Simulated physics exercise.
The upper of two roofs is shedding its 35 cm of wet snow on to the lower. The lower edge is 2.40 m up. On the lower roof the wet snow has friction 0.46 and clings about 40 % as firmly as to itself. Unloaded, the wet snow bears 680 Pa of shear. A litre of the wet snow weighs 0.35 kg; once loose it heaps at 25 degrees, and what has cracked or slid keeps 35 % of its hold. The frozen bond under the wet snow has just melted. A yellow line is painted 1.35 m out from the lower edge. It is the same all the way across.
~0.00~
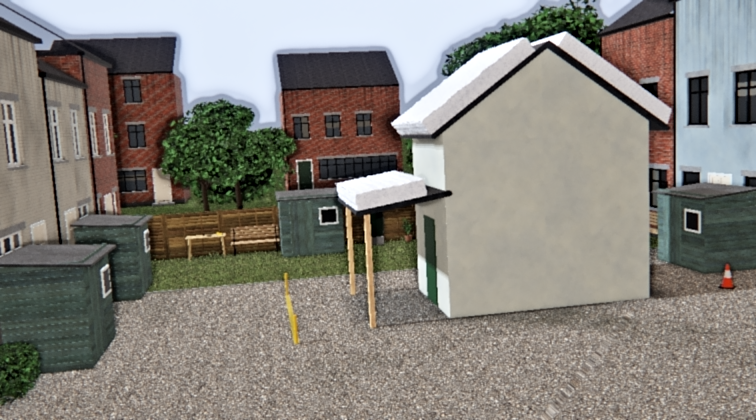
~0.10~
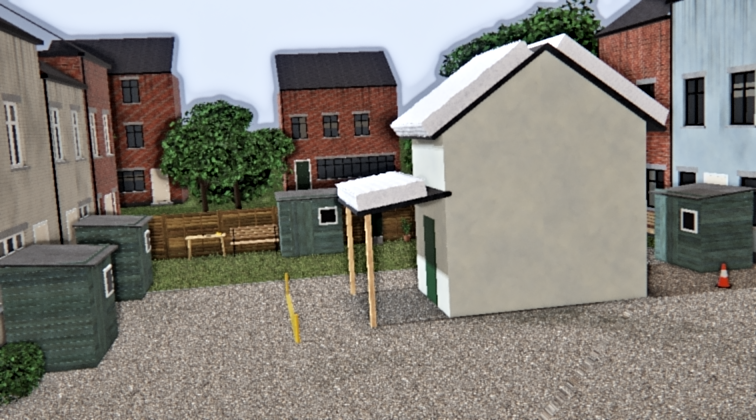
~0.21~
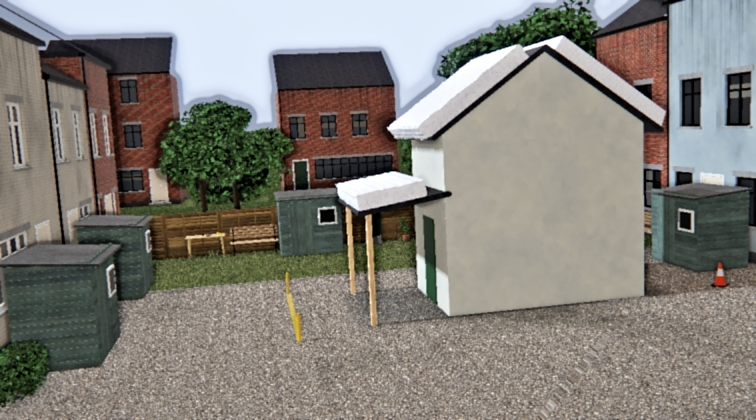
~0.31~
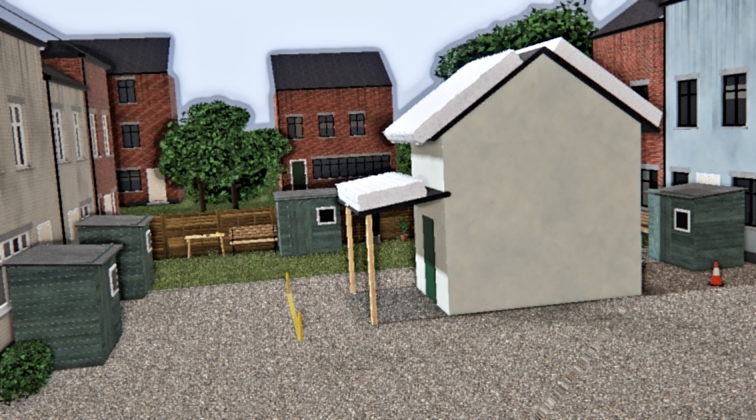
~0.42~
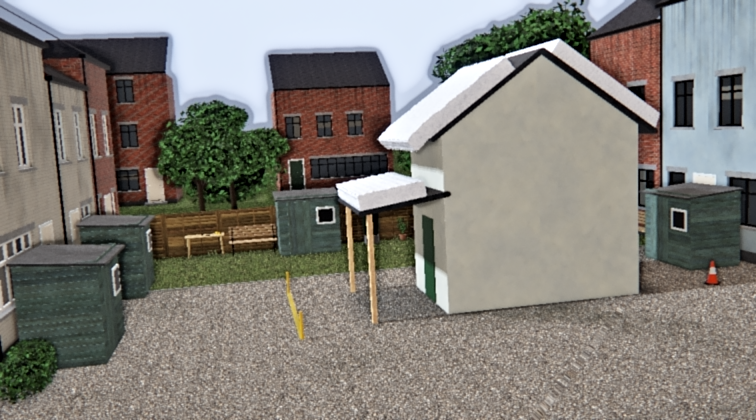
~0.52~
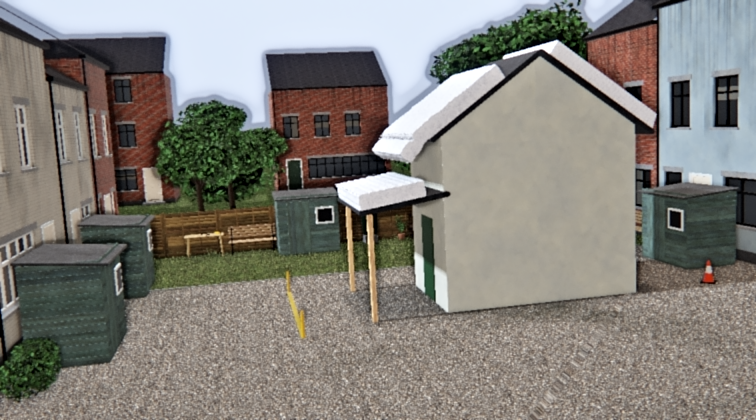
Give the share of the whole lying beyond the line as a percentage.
The share of the whole lying beyond the line is near 51 %.
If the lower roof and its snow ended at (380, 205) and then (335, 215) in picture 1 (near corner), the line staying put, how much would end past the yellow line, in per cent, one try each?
In that order: 50 %, 45 %.
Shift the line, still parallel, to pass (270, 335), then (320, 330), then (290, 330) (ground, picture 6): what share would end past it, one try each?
In that order: 40 %, 60 %, 45 %.
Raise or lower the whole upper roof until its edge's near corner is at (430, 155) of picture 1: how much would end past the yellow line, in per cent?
Then about 35 %.
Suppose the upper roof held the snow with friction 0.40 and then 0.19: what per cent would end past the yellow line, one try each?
In turn about 25 %, 45 %.
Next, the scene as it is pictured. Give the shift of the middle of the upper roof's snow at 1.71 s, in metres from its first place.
Some 5.0 m.
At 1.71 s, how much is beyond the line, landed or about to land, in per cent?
Near 30 %.
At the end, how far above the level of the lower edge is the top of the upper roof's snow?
Some 0.6 m.
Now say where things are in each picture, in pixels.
In the first frame, front end of the wet snow at (430, 133).
In the second frame, front end of the wet snow at (429, 135), its middle shifted 2.7 cm, 1 % of it past the upper edge, in one piece.
In the third frame, front end of the wet snow at (426, 138), its middle shifted 11 cm, 4 % of it past the upper edge, in one piece.
In the fourth frame, front end of the wet snow at (420, 127), its middle shifted 24 cm, 9 % of it past the upper edge, in one piece.
In the fifth frame, front end of the wet snow at (414, 141), its middle shifted 42 cm, 16 % of it past the upper edge, in one piece.
In the sixth frame, front end of the wet snow at (406, 144), its middle shifted 66 cm, 25 % of it past the upper edge, cracking.
By 1.07 s, none is below the lower edge and 0 % is past the line.
By 1.71 s, 56 % is below the lower edge and 32 % is past the line.
By 2.36 s, 69 % is below the lower edge and 51 % is past the line.
By 3.00 s, 69 % is below the lower edge and 51 % is past the line.
By 3.10 s, at the end, 69 % is below the lower edge and 51 % is past the line.
